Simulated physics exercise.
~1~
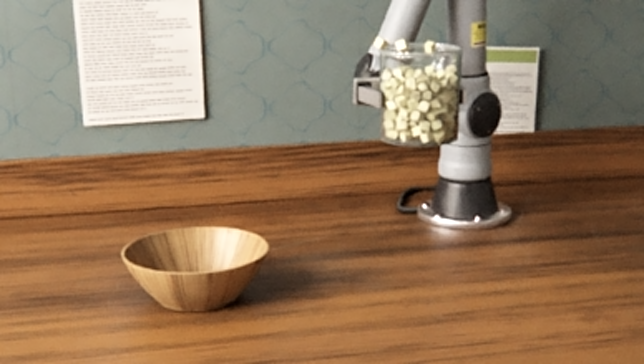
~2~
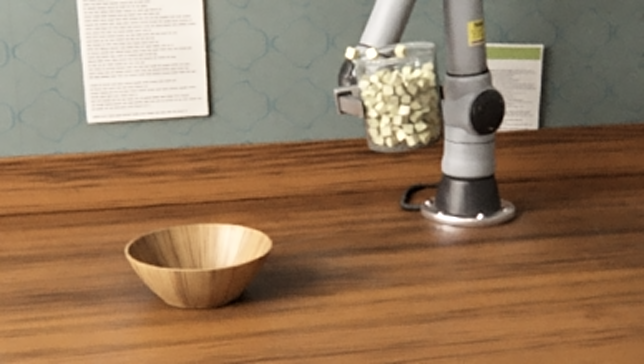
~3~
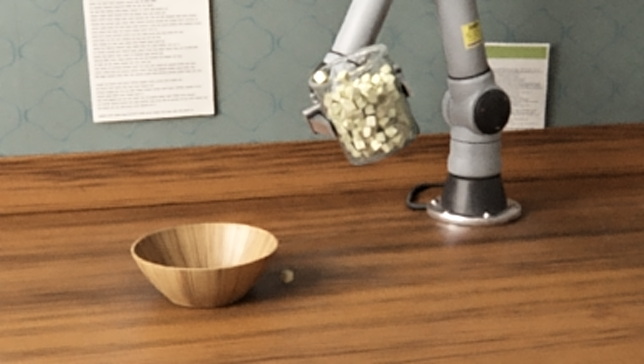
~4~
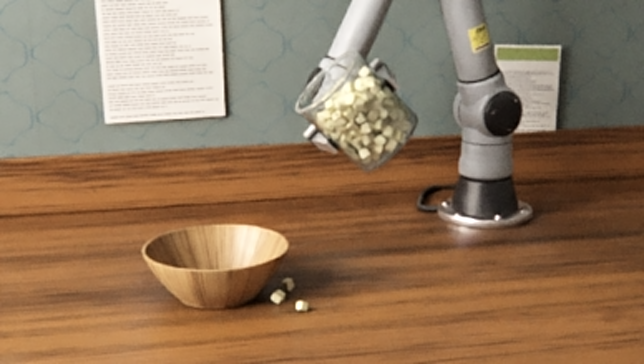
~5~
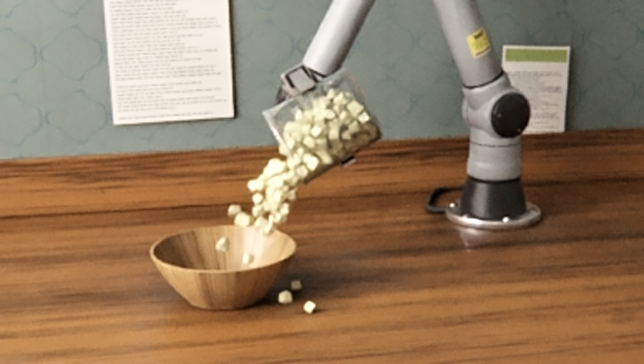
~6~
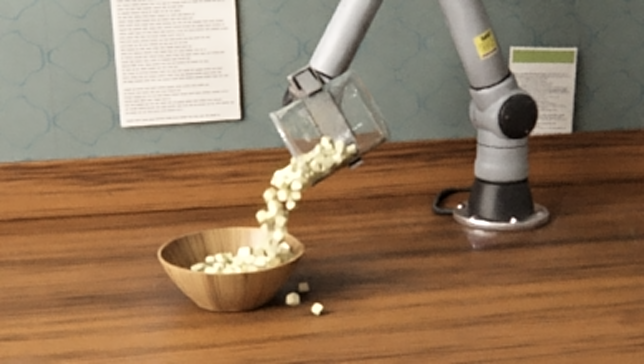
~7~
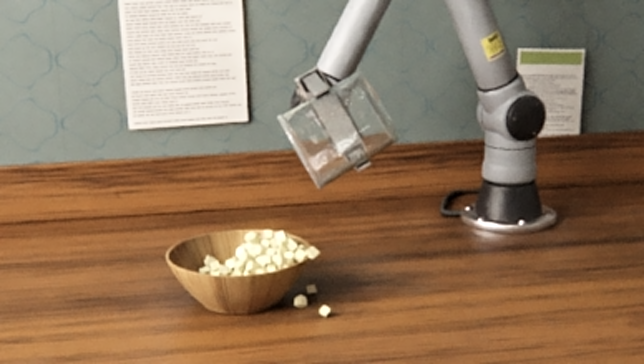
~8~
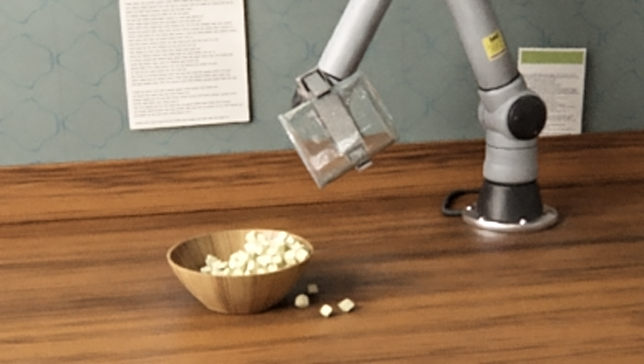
A grey robot arm holds a clear cup filled with pale vegetable dice above a wooden table, with a wooden bowl standing to the left. The arm swings the cup left toward the bowl and begins to tip it. A few dice drop early and land on the table just right of the bowl. The cup tilts further, and the dice pour out in a thick stream that fills the bowl. Finally the emptied cup hangs tilted and still, while the bowl holds a heaped pile and a few stray dice lie beside it.
